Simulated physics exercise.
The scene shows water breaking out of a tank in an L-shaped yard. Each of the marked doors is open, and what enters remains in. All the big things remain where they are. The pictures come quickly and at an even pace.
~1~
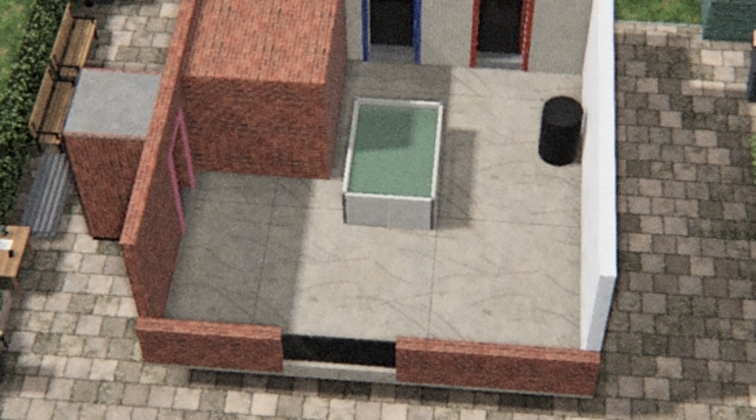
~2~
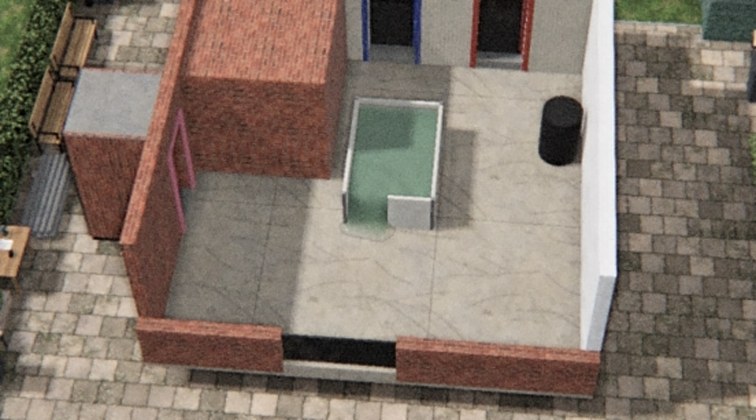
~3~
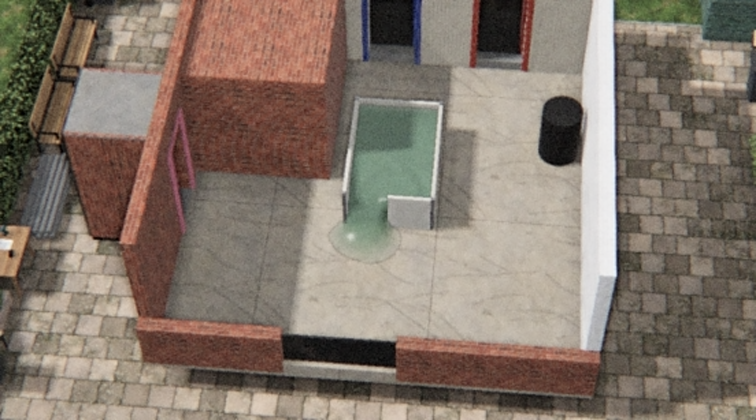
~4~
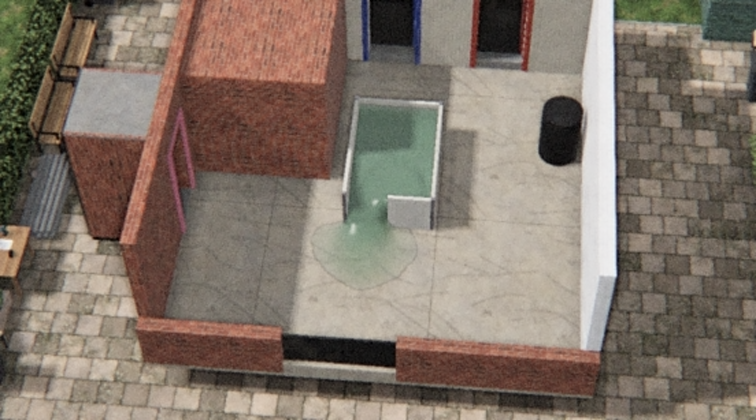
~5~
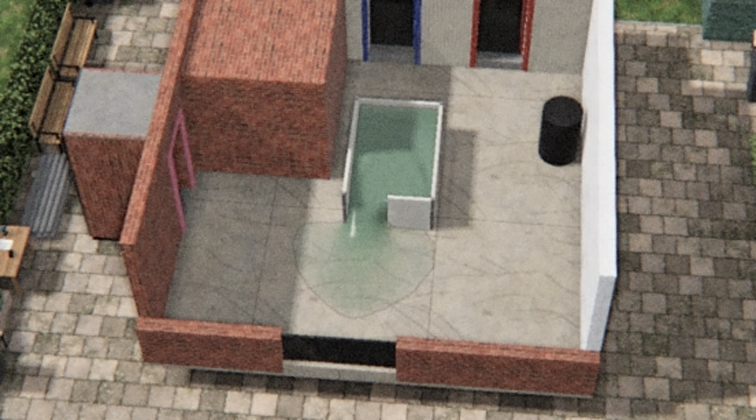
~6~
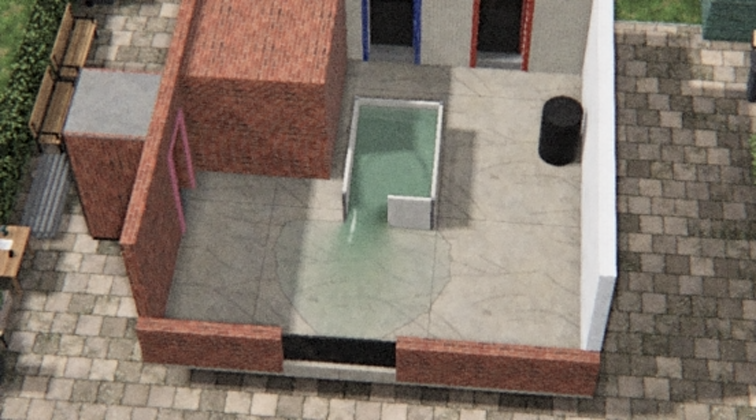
Greenish water sat still in a tank in a walled yard, then poured out through a gap at the left of its front side and spread across the paving toward the low brick wall.
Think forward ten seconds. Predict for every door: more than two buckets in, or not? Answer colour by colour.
Blue door: Two pails at most, red door: Two pails at most, pink door: Over two pails.
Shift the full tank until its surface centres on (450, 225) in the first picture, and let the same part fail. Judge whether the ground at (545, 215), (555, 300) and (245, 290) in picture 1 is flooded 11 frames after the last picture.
First spot stays unwetted, second spot gets drenched, third spot gets drenched.
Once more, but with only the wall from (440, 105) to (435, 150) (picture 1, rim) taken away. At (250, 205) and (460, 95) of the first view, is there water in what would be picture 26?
Untouched; soaked.
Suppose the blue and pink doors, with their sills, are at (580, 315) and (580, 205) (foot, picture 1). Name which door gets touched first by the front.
Answer: The blue one.
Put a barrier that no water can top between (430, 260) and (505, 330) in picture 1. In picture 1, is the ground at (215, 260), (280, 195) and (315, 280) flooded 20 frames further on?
Taking them in order, I'd say soaked, parched and soaked.
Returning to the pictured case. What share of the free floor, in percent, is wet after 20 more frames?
I'd guess some 45 per cent.
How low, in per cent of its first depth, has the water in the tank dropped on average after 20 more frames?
It works out to roughly 44 %.
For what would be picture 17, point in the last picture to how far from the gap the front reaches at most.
Close to (576, 375), I think.
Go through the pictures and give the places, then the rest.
Still water in the tank at (394, 150), in the first picture.
The front is at (389, 233), out from the gap at (368, 214), in the second picture.
Water pours out at (368, 215) and has run to (376, 259), in the third picture.
Water pours out at (368, 215) and has run to (349, 283), in the fourth picture.
Water pours out at (368, 215) and has run to (345, 311), in the fifth picture.
The front is at a hidden place, out from the gap at (368, 215), in the sixth picture.
A moment on, water covers 25 % of the floor; the blue door not reached, the red door not reached, the pink door not reached.
Next, water covers 35 % of the floor; the blue door not reached, the red door not reached, the pink door not reached.
Then, water covers 45 % of the floor; the blue door not reached, the red door not reached, the pink door wet at the sill, nothing in.
Later, water covers 70 % of the floor; the blue door not reached, the red door not reached, the pink door under two buckets in.
In the end, water covers 95 % of the floor; the blue door wet at the sill, nothing in, the red door wet at the sill, nothing in, the pink door over two buckets in.
